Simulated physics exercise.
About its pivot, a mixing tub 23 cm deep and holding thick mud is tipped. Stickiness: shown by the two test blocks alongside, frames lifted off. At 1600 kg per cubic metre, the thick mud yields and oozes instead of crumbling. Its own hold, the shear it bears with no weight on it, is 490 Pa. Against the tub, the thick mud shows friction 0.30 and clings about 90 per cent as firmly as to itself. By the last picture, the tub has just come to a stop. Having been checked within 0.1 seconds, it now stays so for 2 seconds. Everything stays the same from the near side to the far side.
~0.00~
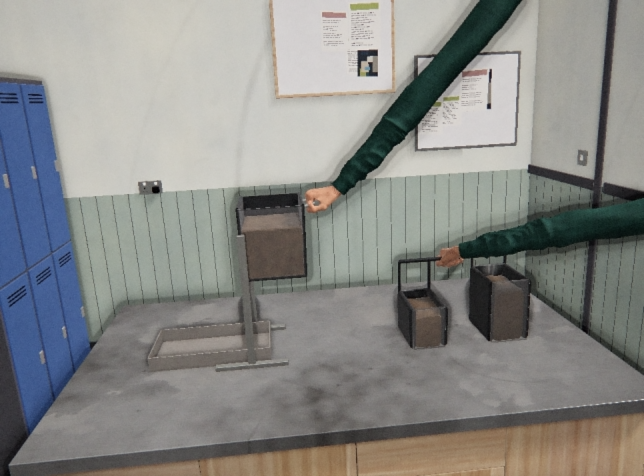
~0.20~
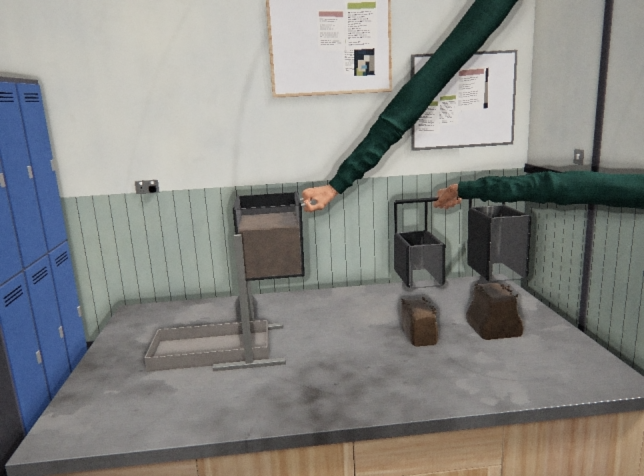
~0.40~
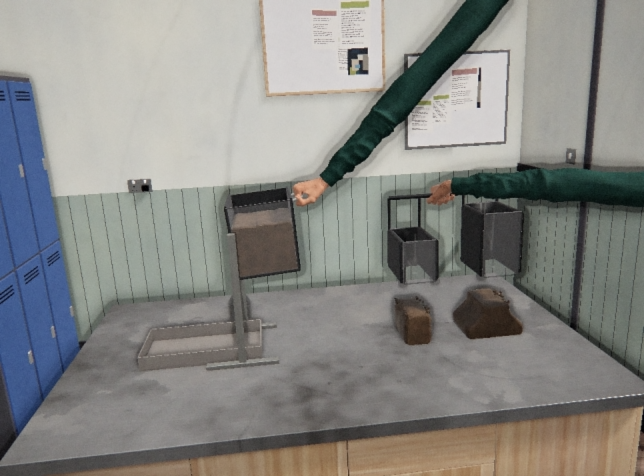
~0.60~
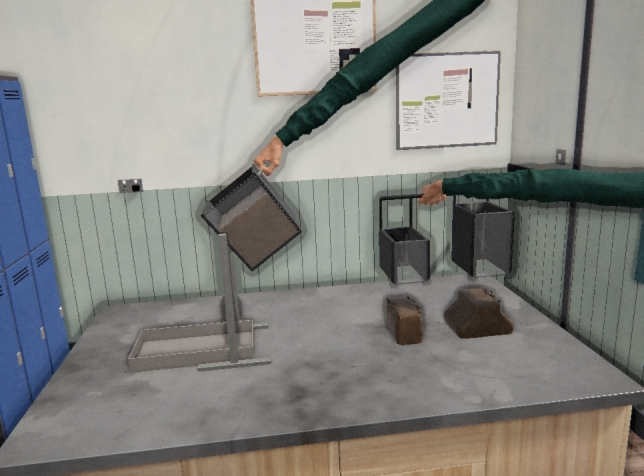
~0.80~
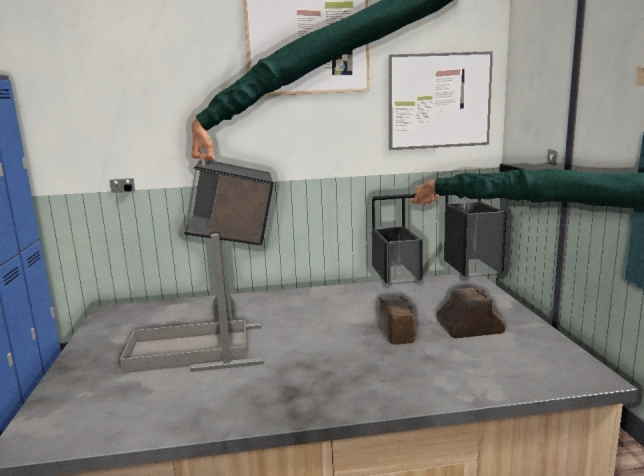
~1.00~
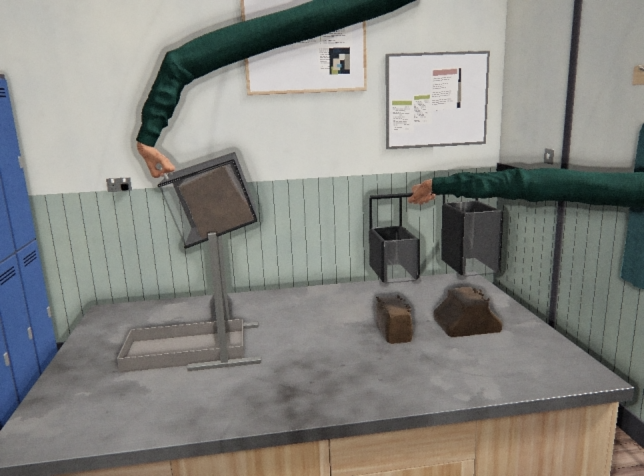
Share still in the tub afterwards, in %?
37 %.
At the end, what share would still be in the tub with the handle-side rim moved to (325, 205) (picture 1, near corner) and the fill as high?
Some 25 percent would still be in the tub at the end.
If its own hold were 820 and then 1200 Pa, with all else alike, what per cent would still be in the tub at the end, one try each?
You'd see 50 percent the first time and 100 percent the second.
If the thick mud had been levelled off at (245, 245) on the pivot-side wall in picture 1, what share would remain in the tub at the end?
About 50 %.
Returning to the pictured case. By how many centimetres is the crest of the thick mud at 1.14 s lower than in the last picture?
About 7 cm.
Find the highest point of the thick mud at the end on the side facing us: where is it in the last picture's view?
Around (228, 212).
After 1.14 s, the tub is at 106 degrees and holds 88 %.
After 1.31 s, the tub is at 106 degrees and holds 45 %.
After 1.48 s, the tub is at 106 degrees and holds 37 %.
After 1.65 s, the tub is at 106 degrees and holds 37 %.
After 3.00 s, the tub is at 106 degrees and holds 37 %.
